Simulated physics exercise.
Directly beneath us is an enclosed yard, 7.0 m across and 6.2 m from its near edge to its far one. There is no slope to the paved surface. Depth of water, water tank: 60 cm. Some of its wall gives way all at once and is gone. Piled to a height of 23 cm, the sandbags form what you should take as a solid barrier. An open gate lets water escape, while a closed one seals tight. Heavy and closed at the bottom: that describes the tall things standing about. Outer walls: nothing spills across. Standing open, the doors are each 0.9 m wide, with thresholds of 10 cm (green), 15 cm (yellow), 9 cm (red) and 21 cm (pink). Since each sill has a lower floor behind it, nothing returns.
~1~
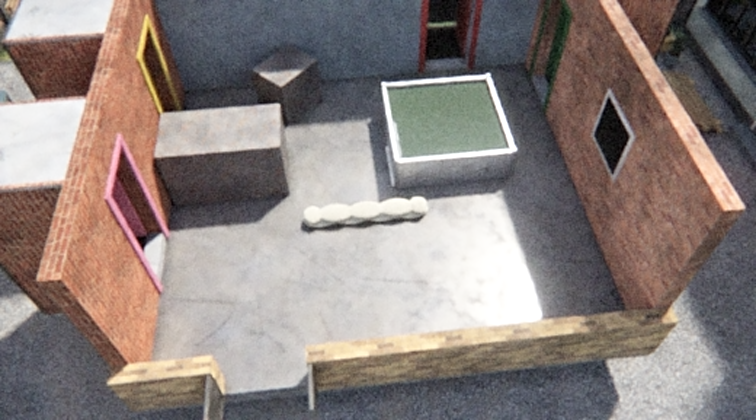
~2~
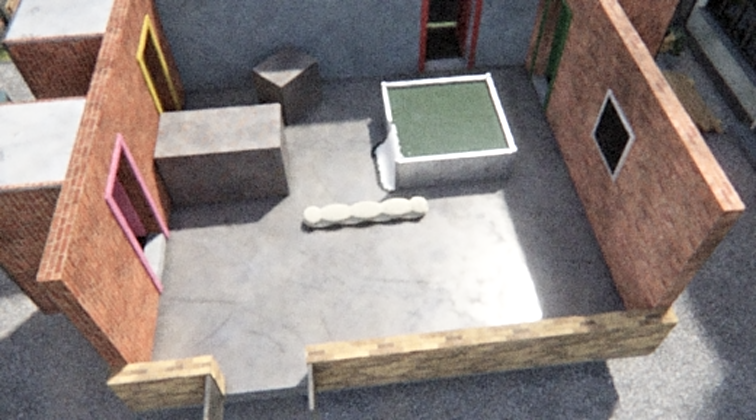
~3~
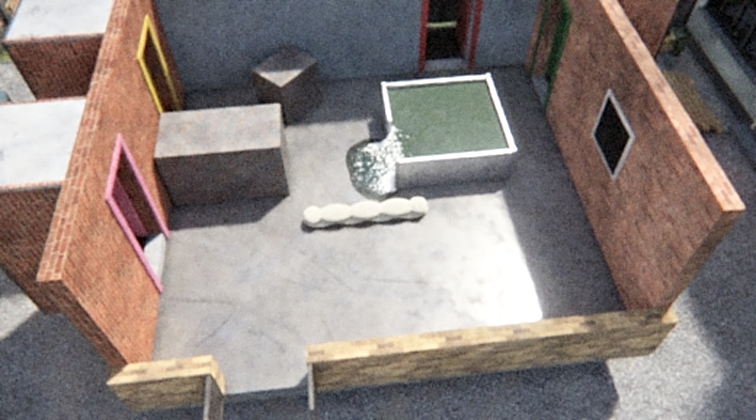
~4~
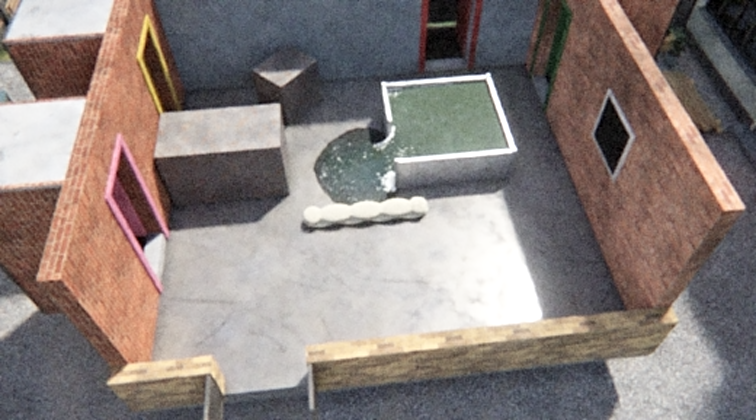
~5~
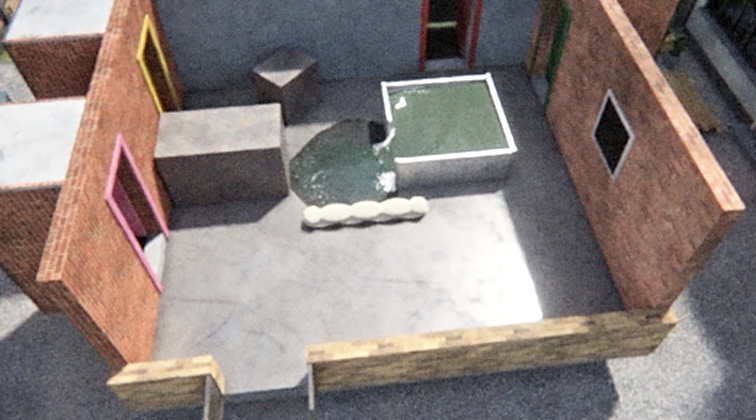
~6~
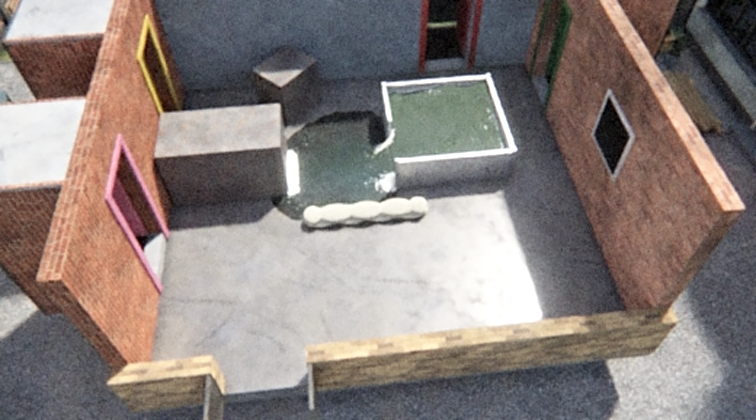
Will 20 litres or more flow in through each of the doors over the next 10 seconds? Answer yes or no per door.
Green door: No, yellow door: No, red door: No, pink door: No.
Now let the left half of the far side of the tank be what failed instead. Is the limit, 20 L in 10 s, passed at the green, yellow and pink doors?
Green: Exceeding the limit; yellow: Within the limit; pink: Within the limit.
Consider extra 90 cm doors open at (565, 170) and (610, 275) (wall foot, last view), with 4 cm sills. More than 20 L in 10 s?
In turn: Short of it, short of it.
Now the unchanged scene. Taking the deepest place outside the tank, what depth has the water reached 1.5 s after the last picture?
Peak depth: Approx. 32 cm.
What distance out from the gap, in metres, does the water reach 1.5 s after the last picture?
I'd say close to 5.0 m.
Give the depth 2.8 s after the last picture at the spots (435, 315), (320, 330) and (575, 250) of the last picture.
Spot one 0 cm, spot two 0 cm, spot three 0 cm.
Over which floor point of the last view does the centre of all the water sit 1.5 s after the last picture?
The water's centre is around (376, 160).
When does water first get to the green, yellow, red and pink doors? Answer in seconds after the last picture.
The front reaches green at 4.5 s, yellow at 1.1 s, red at 3.0 s, pink at 0.8 s.
Then, 0.7 s after the last picture water covers 15 % of the floor and is deepest (39 cm) near (299, 200); green door not reached, yellow door not reached, red door not reached, pink door not reached.
Then, 1.5 s after the last picture water covers 30 % of the floor and is deepest (32 cm) near (298, 176); green door not reached, yellow door 2 cm at the sill, 0 L in, red door not reached, pink door 18 cm at the sill, 0 L in.
Then, 2.8 s after the last picture water covers 45 % of the floor and is deepest (23 cm) near (150, 373); green door not reached, yellow door 14 cm at the sill, 0 L in, red door not reached, pink door 14 cm at the sill, 0 L in.
Then, 5.3 s after the last picture water covers 70 % of the floor and is deepest (16 cm) near (296, 126); green door 8 cm at the sill, 0 L in, yellow door 12 cm at the sill, 0 L in, red door 4 cm at the sill, 0 L in, pink door 10 cm at the sill, 0 L in.
Then, 9.3 s after the last picture water covers 95 % of the floor and is deepest (11 cm) near (179, 150); green door 8 cm at the sill, 0 L in, yellow door 11 cm at the sill, 0 L in, red door 5 cm at the sill, 0 L in, pink door 6 cm at the sill, 0 L in.
